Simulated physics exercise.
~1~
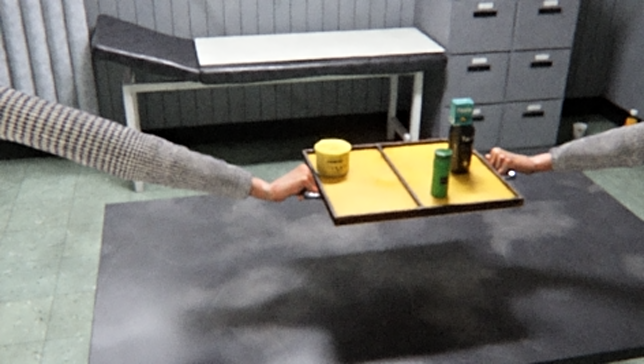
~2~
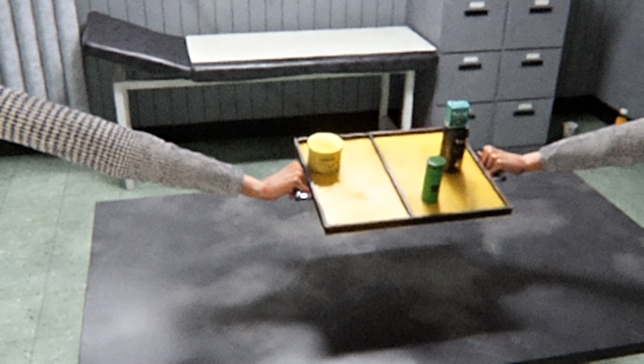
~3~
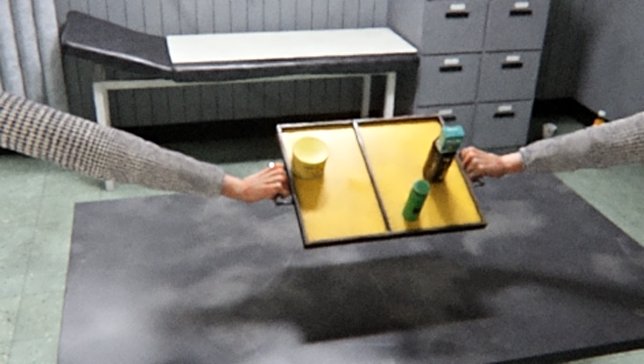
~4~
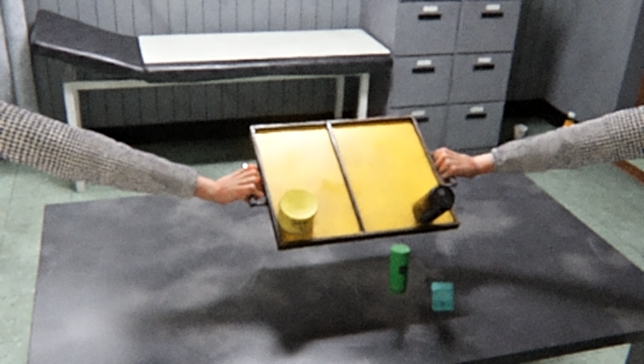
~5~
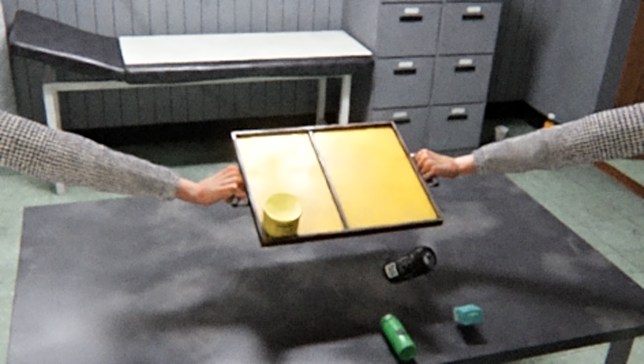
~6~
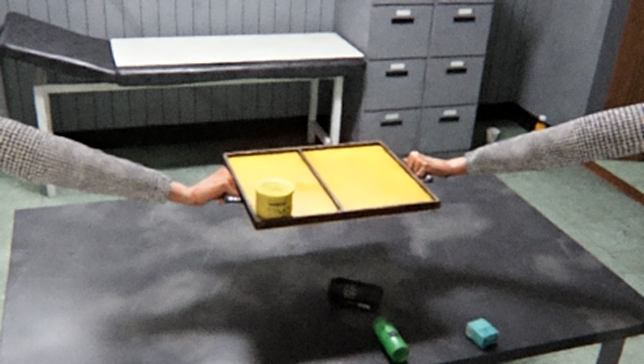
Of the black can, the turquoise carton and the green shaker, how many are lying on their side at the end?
All three are lying on their side, down on the dark surface below the tray.
